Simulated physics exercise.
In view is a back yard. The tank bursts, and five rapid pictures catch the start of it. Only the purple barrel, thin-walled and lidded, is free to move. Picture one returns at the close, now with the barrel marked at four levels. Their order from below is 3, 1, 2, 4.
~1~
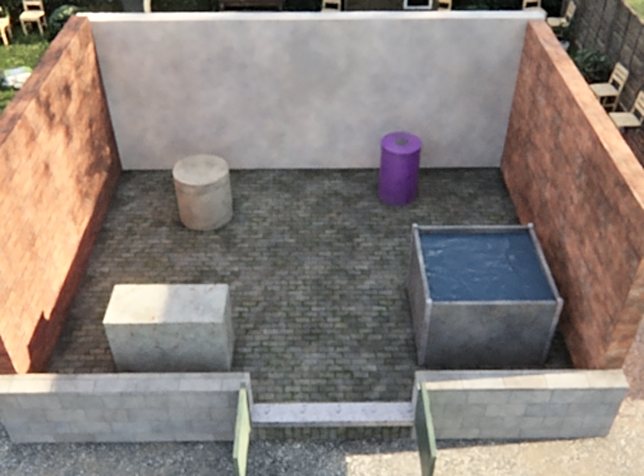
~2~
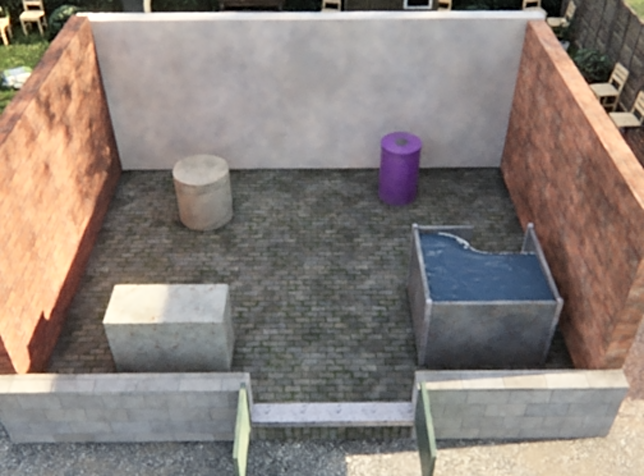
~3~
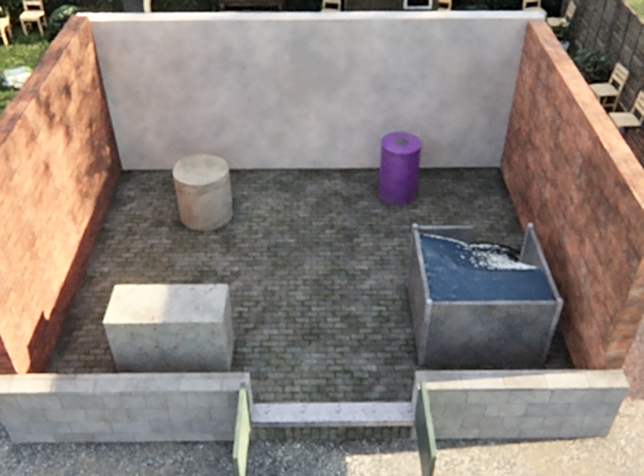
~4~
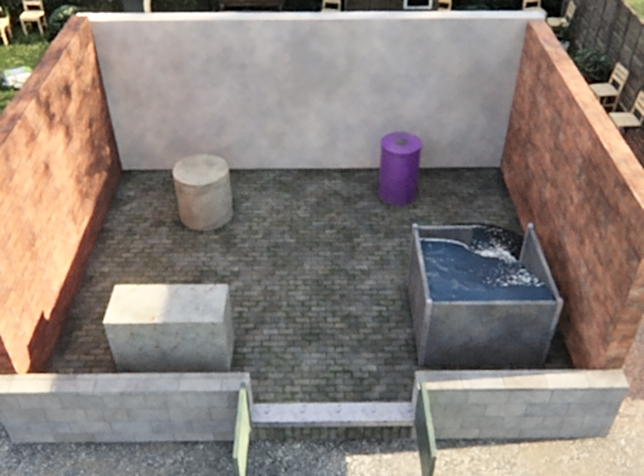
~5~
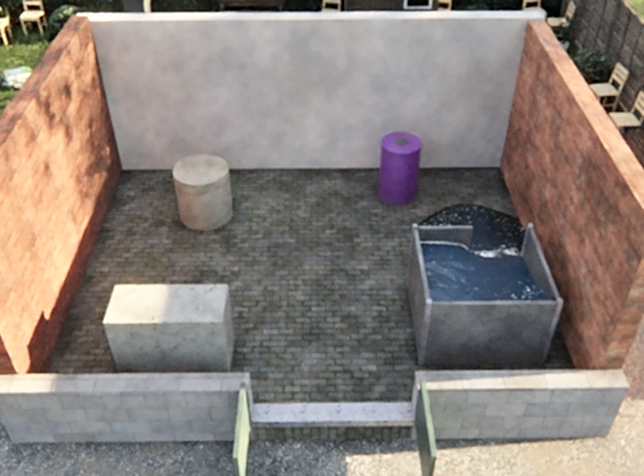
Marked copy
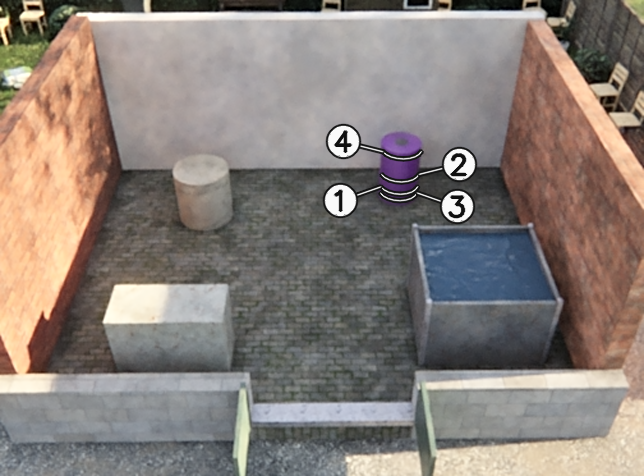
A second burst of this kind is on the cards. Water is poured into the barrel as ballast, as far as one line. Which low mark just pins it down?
Use mark 2.
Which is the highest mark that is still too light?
That would be 1.
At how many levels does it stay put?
Two.
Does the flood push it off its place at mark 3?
Yes, that goes wrong.
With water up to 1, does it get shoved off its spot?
Yes.
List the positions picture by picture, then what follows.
Lid of the purple barrel at (401, 142); tank full, its middle at (482, 267); open gate at (333, 375), in the first picture.
Water covers 1 % of the ground, mostly out of sight from here, in the second picture.
Water covers 3 % of the ground, mostly out of sight from here, in the third picture.
Water covers 6 % of the ground, mostly out of sight from here, in the fourth picture.
Lid of the purple barrel at (401, 142); 9 % of the ground wet, in view closest to the barrel at (448, 211), in the fifth picture.
On the marked copy, 1 at (400, 194); 2 at (401, 181); 3 at (400, 200); 4 at (403, 158); from the bottom up 3, 1, 2, 4.
Choosing 1, it is pushed about its own width away.
Choosing 2, it does not move.
Choosing 3, it is pushed about 4 times its own width away.
Choosing 4, it does not move.
